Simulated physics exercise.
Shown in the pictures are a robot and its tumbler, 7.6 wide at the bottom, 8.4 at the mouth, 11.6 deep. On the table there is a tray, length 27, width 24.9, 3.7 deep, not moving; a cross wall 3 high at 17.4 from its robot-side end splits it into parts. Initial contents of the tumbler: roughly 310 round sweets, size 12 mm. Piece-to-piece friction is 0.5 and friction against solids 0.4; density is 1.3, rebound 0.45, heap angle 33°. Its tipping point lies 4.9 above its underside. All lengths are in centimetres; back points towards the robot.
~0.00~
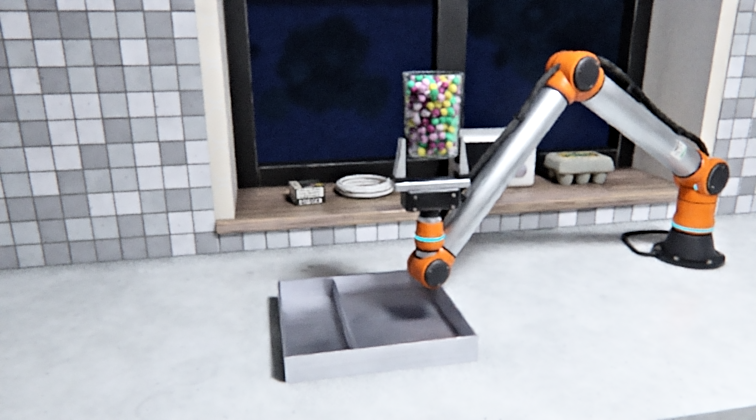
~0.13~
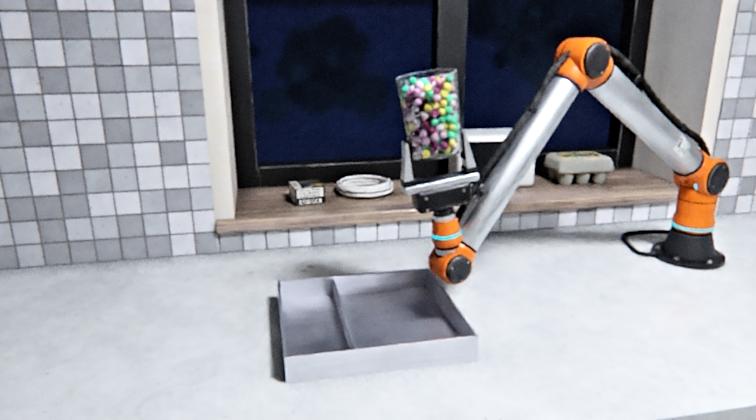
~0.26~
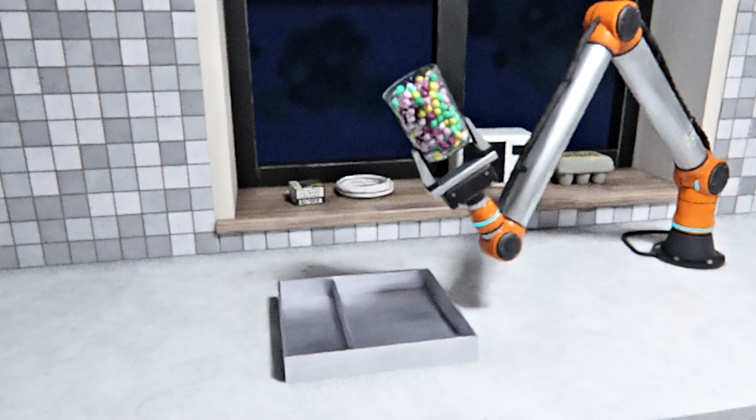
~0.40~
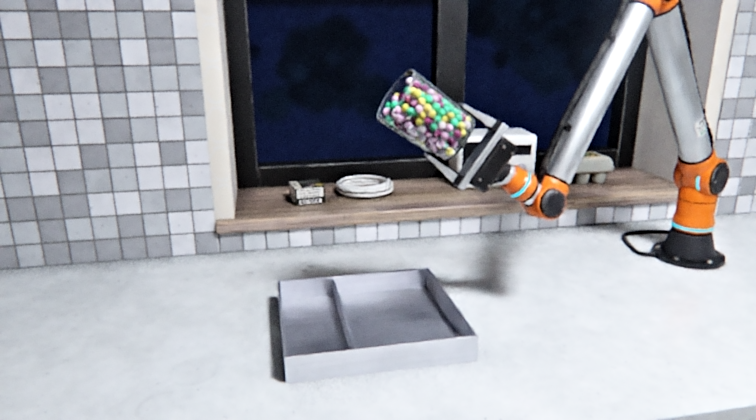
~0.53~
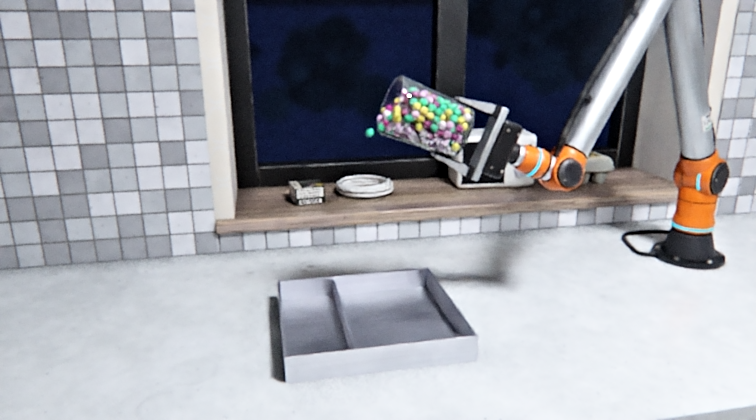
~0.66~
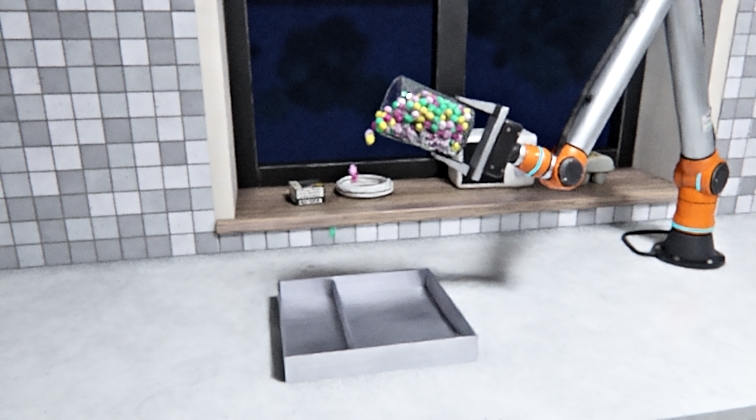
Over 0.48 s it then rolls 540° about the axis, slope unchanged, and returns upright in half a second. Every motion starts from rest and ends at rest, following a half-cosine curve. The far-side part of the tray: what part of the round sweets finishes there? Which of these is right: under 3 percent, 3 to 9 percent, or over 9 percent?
The right one is 3 to 9 percent.
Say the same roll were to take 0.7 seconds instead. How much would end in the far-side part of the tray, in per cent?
In that case roughly 5 percent.
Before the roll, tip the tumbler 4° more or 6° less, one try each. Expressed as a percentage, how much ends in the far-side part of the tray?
I'd expect some 5 per cent, then some 0 per cent.
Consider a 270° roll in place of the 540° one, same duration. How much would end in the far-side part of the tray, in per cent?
Estimate: Near 5 %.
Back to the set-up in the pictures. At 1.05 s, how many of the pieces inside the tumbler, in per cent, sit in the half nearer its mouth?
Roughly 45 percent.
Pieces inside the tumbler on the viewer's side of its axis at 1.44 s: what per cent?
Estimated share: About 50 %.
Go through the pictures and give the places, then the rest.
The first picture shows tumbler middle at (432, 115), upright; upper third of the load around (432, 93), from x 410 to 455, top at y 80; 306 in the tumbler.
The second picture shows tumbler middle at (431, 115), tipped 9°; upper third of the load around (429, 94), from x 405 to 455, top at y 80.
The third picture shows tumbler middle at (429, 116), tipped 31°; upper third of the load around (425, 97), from x 395 to 465, top at y 75.
The fourth picture shows tumbler middle at (427, 118), tipped 55°; upper third of the load around (420, 103), from x 385 to 465, top at y 80.
The fifth picture shows tumbler middle at (427, 119), tipped 67°; upper third of the load around (422, 107), from x 370 to 465, top at y 90; 305 in the tumbler, 1 in flight or on a rim.
The sixth picture shows tumbler middle at (427, 119), tipped 68°; upper third of the load around (424, 108), from x 330 to 465, top at y 95; 301 in the tumbler, 5 in flight or on a rim.
By 1.05 s, tipped 68°, highest piece 39 above the table; 284 in the tumbler, 11 in the far-side part, 4 in the robot-side part, 7 in flight or on a rim.
By 1.44 s, tipped 23°, highest piece 39 above the table; 278 in the tumbler, 12 in the far-side part, 7 in the robot-side part, 3 on the table or floor, 6 in flight or on a rim.
By 1.84 s, upright, highest piece 39 above the table; 278 in the tumbler, 15 in the far-side part, 9 in the robot-side part, 4 on the table or floor.
By 2.54 s, upright, highest piece 39 above the table; 278 in the tumbler, 15 in the far-side part, 9 in the robot-side part, 4 on the table or floor.
Final count, 278 in the tumbler, 15 in the far-side part, 9 in the robot-side part, 4 on the table or floor. That is 5 % in the far-side part of the tray.
